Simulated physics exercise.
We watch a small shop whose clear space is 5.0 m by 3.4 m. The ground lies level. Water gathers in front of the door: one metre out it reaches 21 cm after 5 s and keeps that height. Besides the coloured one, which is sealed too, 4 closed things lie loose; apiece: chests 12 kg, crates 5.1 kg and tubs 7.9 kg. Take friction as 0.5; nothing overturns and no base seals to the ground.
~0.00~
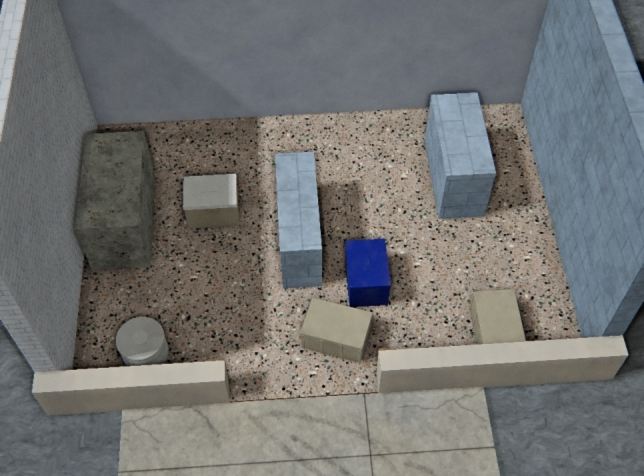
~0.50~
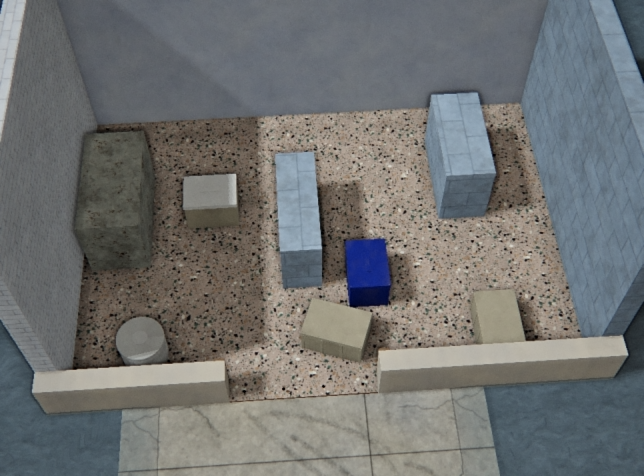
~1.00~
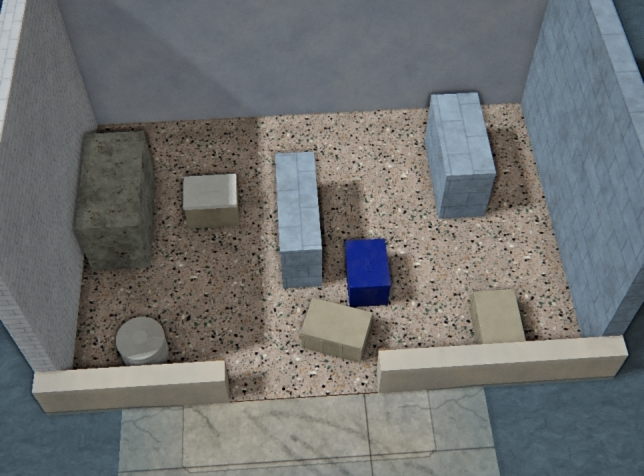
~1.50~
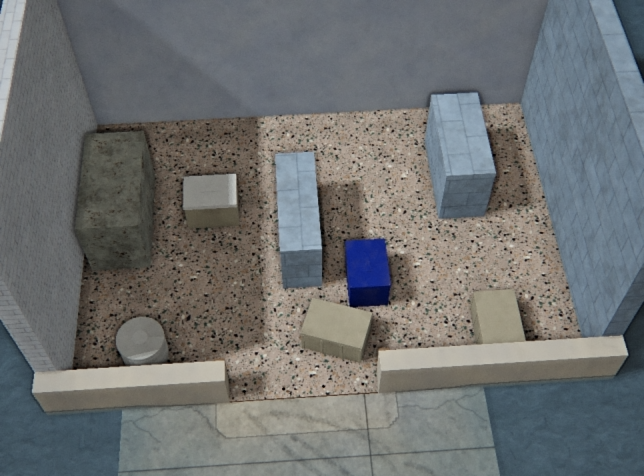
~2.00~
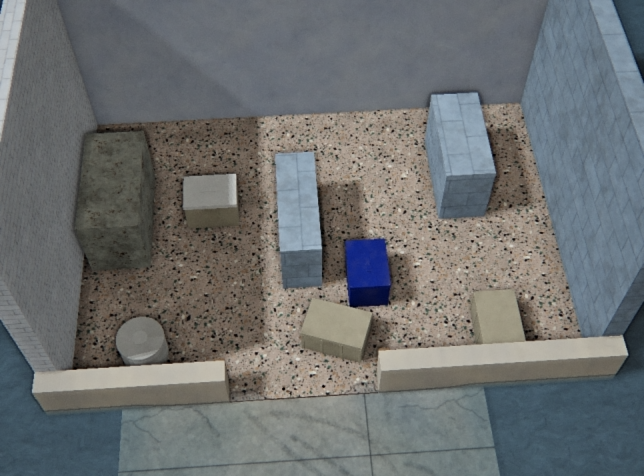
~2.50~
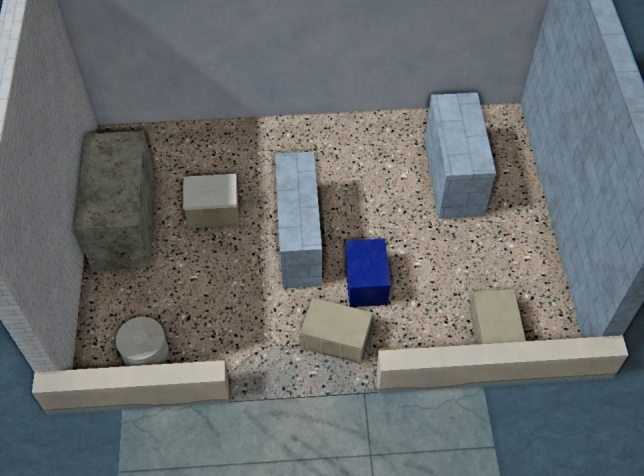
Small walled room with a blue box among grey and beige blocks, water spreading over paving outside and reaching the doorway floor.
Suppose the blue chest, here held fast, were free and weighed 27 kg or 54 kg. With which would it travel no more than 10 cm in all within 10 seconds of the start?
I expect that only the larger load is enough.
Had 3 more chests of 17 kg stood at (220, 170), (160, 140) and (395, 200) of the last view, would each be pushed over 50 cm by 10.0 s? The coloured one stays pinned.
In that order: Past it, short of it, under.
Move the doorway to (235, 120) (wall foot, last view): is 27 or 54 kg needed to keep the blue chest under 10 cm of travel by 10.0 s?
Then the smaller load will do.
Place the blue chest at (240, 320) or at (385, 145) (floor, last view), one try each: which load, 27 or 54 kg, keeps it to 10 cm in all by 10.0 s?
In that order: It takes the larger; either load holds.
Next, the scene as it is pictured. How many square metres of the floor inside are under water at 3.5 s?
Roughly 1.5 m2.
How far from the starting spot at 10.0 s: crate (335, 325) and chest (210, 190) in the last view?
In that order: 200 cm, 200 cm.
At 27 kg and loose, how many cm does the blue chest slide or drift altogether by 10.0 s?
Some 60 cm in all.
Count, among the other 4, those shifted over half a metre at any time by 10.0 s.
I count 3.
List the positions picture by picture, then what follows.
In the first picture, the blue chest at (368, 263) rests on the ground; water covers 0.0 m2; 0 of 5 have shifted.
In the second picture, the blue chest at (368, 263), on the bottom; 0.0 m2 under water; 0 of 5 have shifted.
In the third picture, the blue chest at (368, 263) rests on the ground; 0.0 m2 under water; 0 of 5 have shifted.
In the fourth picture, the blue chest at (368, 263) rests on the ground; water covers 0.0 m2; 0 of 5 have shifted.
In the fifth picture, the blue chest at (368, 263) rests on the ground; 0.0 m2 under water; 0 of 5 have shifted.
In the sixth picture, the blue chest at (368, 263), on the bottom; water covers 0.3 m2; 0 of 5 have shifted.
After 3.5 s the blue chest would be 0 cm from its start with 27 kg and 0 cm from its start with 54 kg; 0 cm of water round it then.
After 4.5 s the blue chest would be 0 cm from its start with 27 kg and 0 cm from its start with 54 kg; 5 cm of water round it then.
After 7.0 s the blue chest would be 42 cm from its start with 27 kg and 0 cm from its start with 54 kg; 8 cm of water round it then.
After 10.0 s the blue chest would be 56 cm from its start with 27 kg and 0 cm from its start with 54 kg; 8 cm of water round it then.
